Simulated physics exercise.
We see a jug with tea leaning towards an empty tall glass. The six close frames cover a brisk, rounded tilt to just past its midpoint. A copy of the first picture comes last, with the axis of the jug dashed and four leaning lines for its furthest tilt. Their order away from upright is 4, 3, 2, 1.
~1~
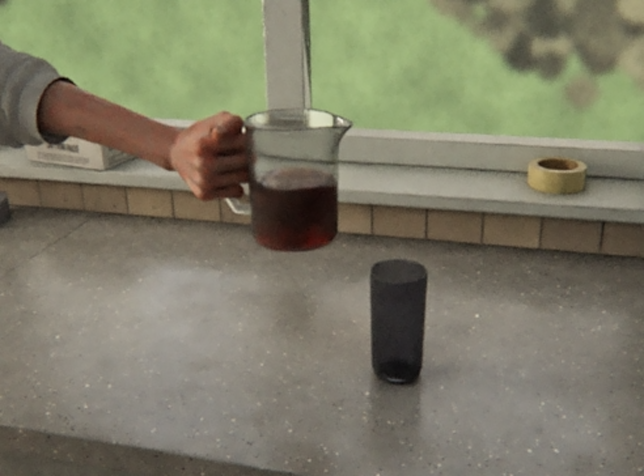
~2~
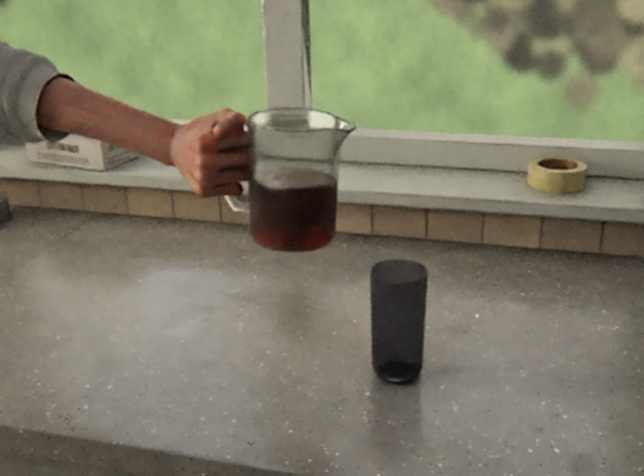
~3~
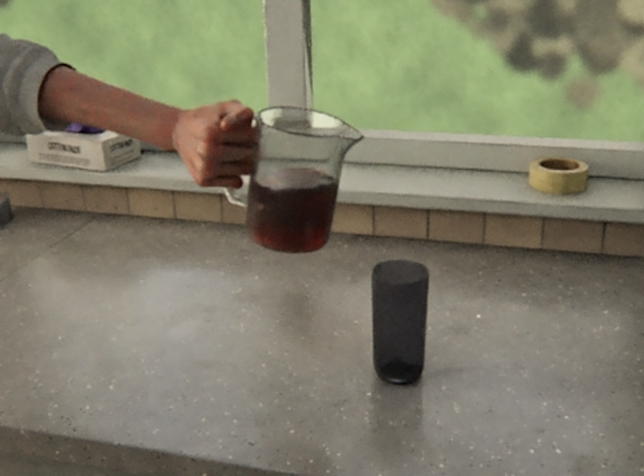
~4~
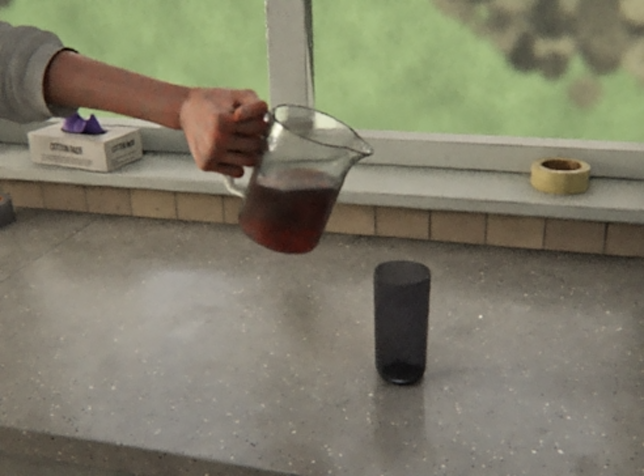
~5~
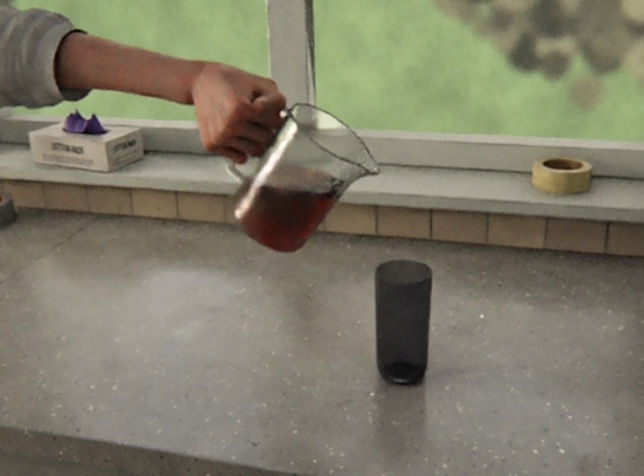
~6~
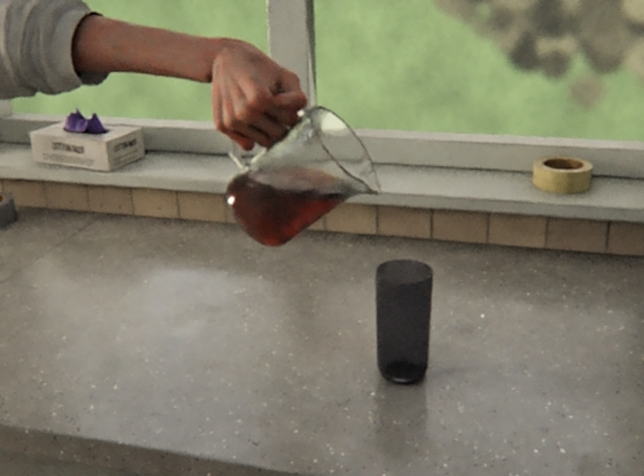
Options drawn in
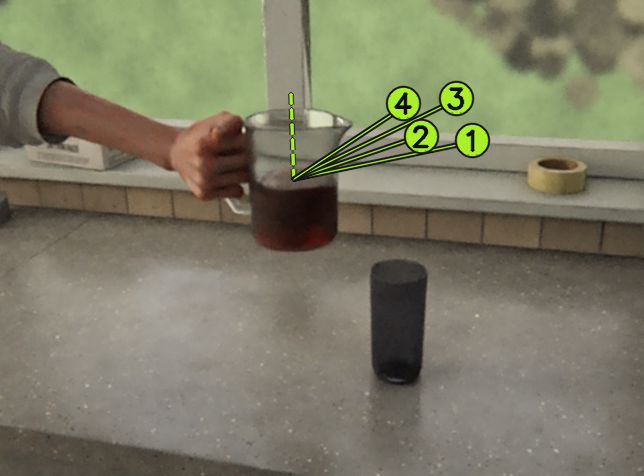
A hand in a grey sleeve holds a clear glass jug of dark reddish tea at the left, above a speckled grey counter seen from slightly above, beside a window. An empty dark tall glass stands right of centre, with a white box and a yellow tape roll on the sill. The hand tilts the jug steadily rightward, its lip lowering, while nothing pours and the view barely shifts.
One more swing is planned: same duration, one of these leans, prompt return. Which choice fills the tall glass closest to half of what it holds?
Best: 1.
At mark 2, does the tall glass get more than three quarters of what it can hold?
No.
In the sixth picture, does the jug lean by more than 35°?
Yes.
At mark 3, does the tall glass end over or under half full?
Under half.
On the marked copy, 1 at (456, 145); 2 at (404, 141); 3 at (442, 106); 4 at (391, 115).
If 1 is chosen, the tall glass ends with about 48 % of what it can hold; 6 % of the tea is spilt.
If 2 is chosen, the tall glass ends with about 29 % of what it can hold; 5 % of the tea is spilt.
If 3 is chosen, the tall glass ends with about 16 % of what it can hold.
If 4 is chosen, the tall glass ends with about 6 % of what it can hold.
